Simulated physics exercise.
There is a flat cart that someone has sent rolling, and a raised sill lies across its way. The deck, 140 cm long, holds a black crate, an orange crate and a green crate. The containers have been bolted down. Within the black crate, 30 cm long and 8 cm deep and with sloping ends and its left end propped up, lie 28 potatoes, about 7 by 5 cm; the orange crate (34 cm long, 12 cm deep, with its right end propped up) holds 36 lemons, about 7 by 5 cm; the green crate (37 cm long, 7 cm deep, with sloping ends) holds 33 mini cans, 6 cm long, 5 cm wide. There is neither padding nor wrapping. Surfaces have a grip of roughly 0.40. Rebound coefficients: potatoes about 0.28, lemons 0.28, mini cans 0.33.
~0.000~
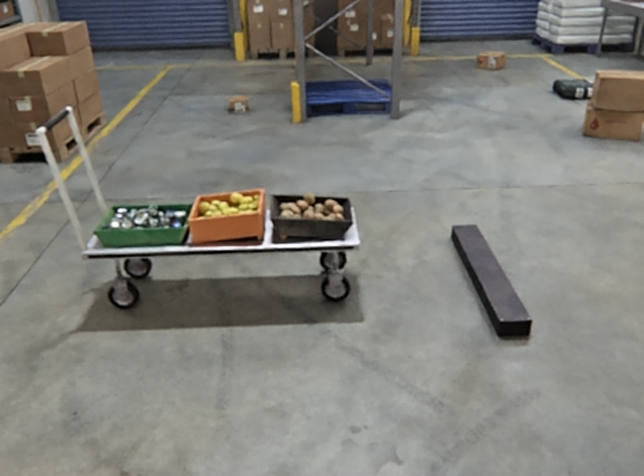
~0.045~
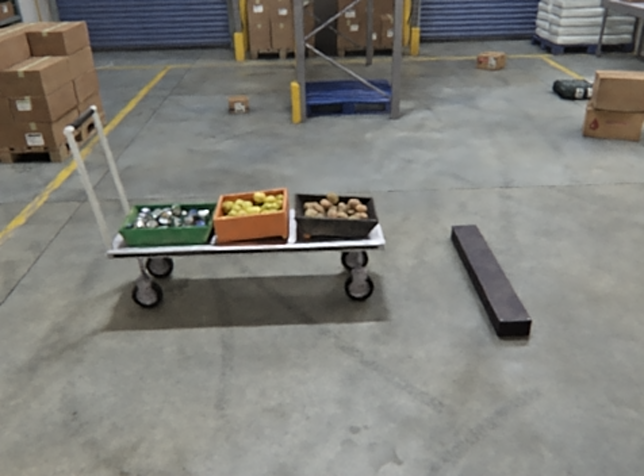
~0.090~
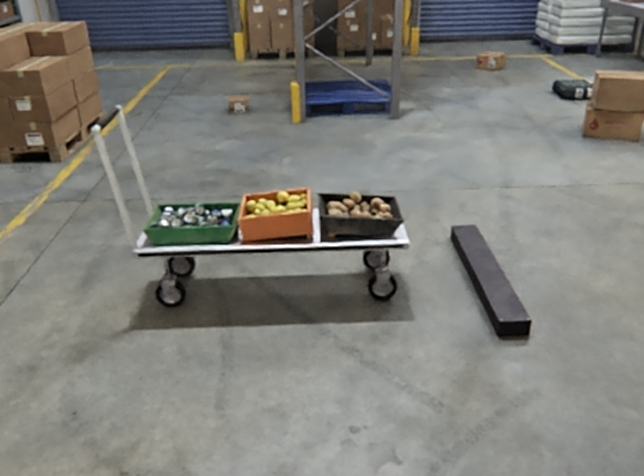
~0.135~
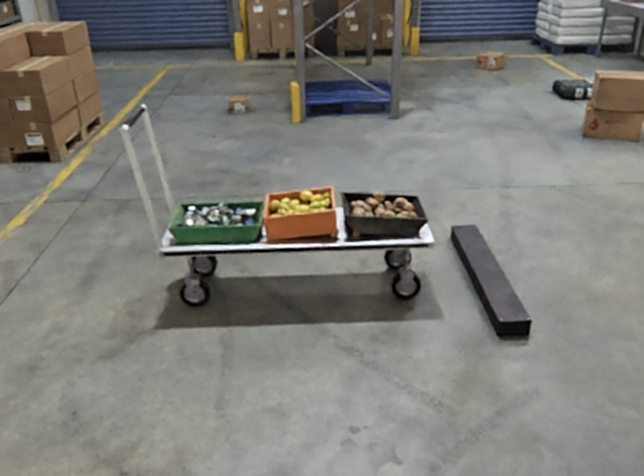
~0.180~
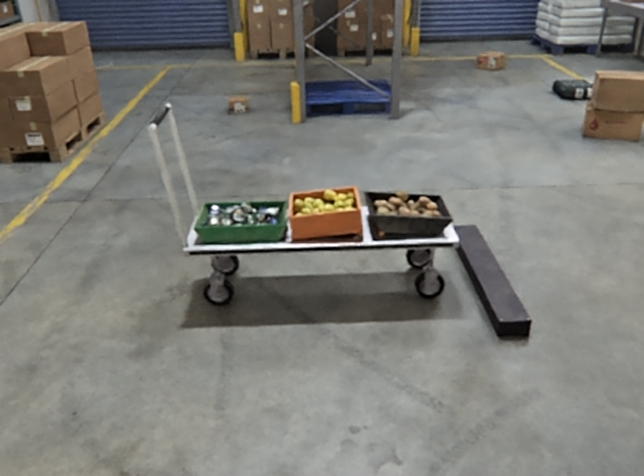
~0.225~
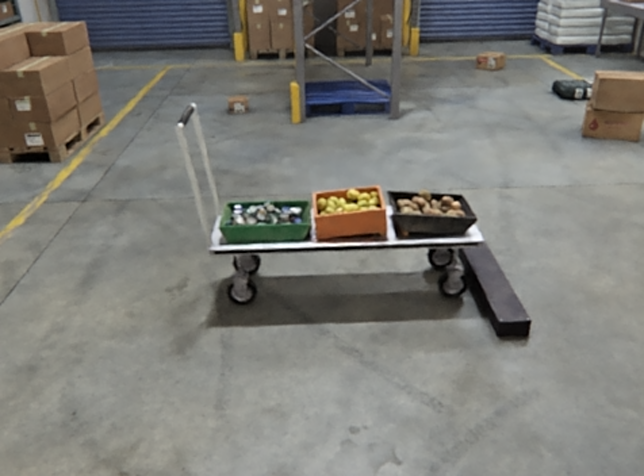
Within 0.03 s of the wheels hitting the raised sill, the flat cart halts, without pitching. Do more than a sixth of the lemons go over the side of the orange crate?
My money is on the escaped share keeping south of a sixth.
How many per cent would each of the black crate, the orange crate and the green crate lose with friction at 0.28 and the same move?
Black crate 40, orange crate 0, green crate 40 per cent.
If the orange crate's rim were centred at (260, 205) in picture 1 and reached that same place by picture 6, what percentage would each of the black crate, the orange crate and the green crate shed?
Black crate 20, orange crate 0, green crate 10 per cent.
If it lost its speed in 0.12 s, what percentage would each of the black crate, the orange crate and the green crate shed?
In that case black crate 30, orange crate 0 and green crate 10 per cent.
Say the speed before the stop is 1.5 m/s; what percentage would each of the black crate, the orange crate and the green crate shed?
Black crate 10 %, orange crate 0 %, green crate 0 %.
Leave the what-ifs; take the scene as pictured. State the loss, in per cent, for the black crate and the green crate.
Roughly: Black crate 30 %, green crate 20 %.
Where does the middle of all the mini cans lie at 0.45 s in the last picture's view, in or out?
They're centred near (305, 213).
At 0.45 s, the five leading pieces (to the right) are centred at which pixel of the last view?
Their centre is around (511, 180).
After 0.23 s, impact.
After 0.33 s, black crate 26 in, 2 out, orange crate 36 in, 0 out and green crate 33 in, 0 out.
After 0.45 s, black crate 21 in, 7 out, orange crate 35 in, 1 out and green crate 28 in, 5 out.
After 0.68 s, black crate 20 in, 8 out, orange crate 35 in, 1 out and green crate 26 in, 7 out.
Outcome (at 1.19 s), black crate 20 in, 8 out, orange crate 35 in, 1 out and green crate 26 in, 7 out. Asked share, 1 of 36, 3 per cent.
